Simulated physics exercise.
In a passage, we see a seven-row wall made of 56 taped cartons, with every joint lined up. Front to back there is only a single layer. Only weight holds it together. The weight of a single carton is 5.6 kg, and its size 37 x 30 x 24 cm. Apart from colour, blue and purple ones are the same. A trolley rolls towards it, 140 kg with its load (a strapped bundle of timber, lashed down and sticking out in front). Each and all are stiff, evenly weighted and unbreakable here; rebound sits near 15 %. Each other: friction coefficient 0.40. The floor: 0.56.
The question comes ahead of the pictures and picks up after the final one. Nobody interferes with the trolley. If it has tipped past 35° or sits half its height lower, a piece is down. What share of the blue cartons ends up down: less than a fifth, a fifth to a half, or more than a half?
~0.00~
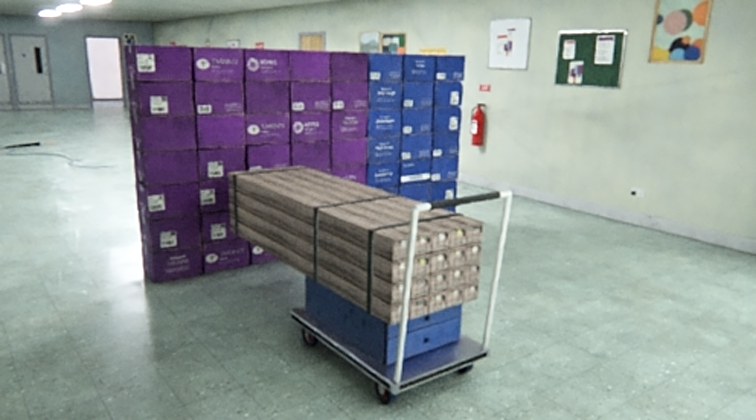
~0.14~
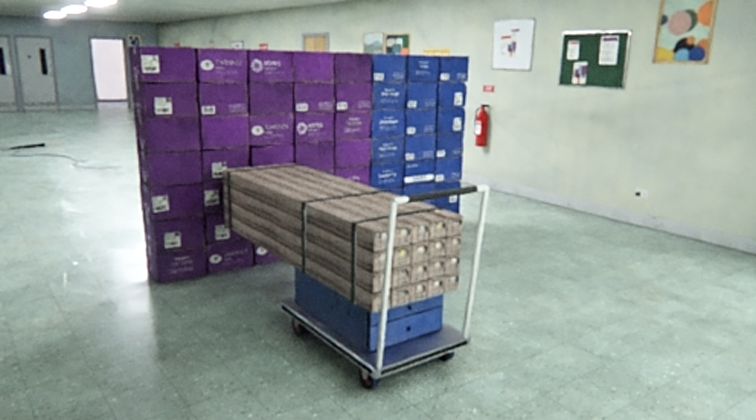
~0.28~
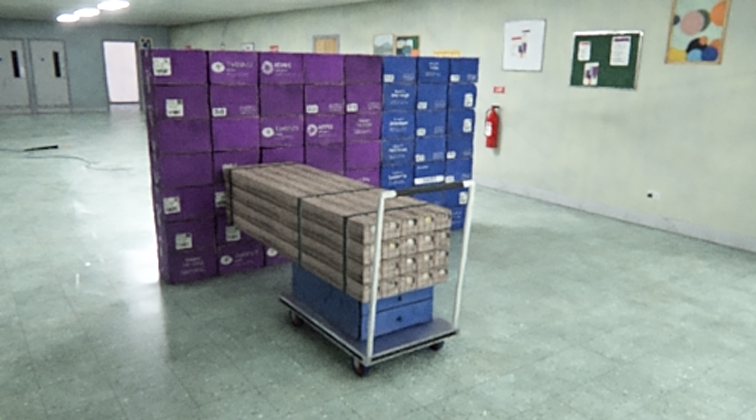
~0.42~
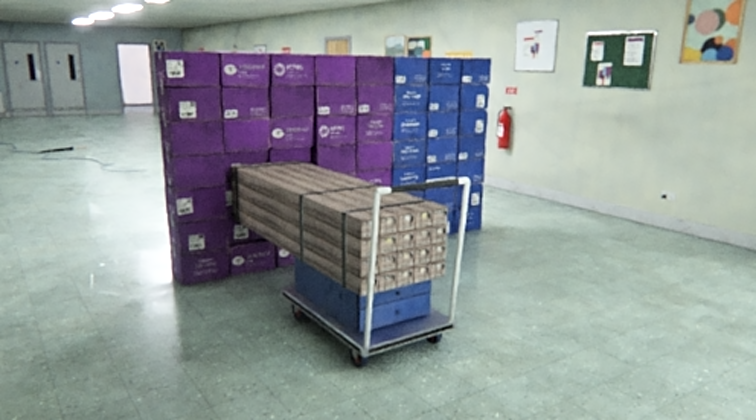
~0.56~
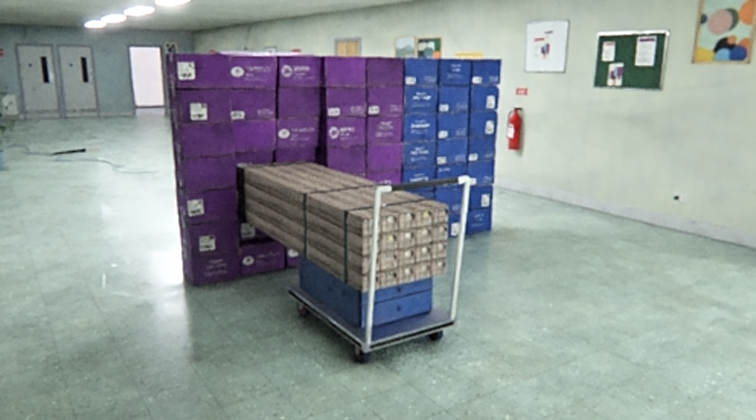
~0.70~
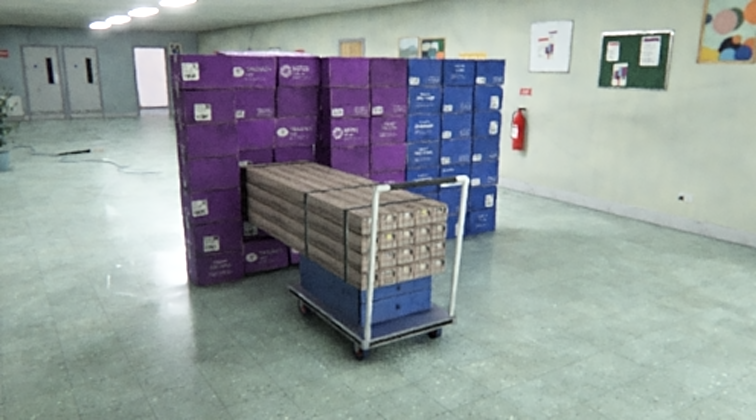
Less than a fifth.
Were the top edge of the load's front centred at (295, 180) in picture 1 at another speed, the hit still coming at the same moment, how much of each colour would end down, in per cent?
Down at the end: Purple 30 per cent, blue 0 per cent.
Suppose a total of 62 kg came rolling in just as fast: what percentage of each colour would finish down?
That would leave purple at 0 and blue at 0 per cent.
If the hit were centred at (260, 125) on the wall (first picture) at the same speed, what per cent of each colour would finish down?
You'd end up with purple at 50 and blue at 0 percent down.
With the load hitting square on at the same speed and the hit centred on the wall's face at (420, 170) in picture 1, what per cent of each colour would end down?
Then purple ends 0 per cent down and blue 60 per cent.
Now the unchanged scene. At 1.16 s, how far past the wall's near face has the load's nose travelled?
Roughly 30 cm past it.
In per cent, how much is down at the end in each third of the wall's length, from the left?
From the left: 70, then 0, then 0 percent.
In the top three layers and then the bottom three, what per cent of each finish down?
20 % and 20 %.
By 1.16 s, load 31 cm past the wall's line, still rolling; none of the 21 blue cartons down (0 of 56 in all colours); top blue carton unmoved.
By 1.58 s, load 36 cm past the wall's line, still rolling; none of the 21 blue cartons down (14 of 56 in all colours); top blue carton unmoved.
When it is over (2.8 s), load 38 cm past the wall's line, stopped; none of the 21 blue cartons down (14 of 56 in all colours); top blue carton unmoved; top purple carton unmoved. That is 0 per cent. In pixels of the last frame, middles, top blue carton near (449, 72), top purple carton near (202, 72).
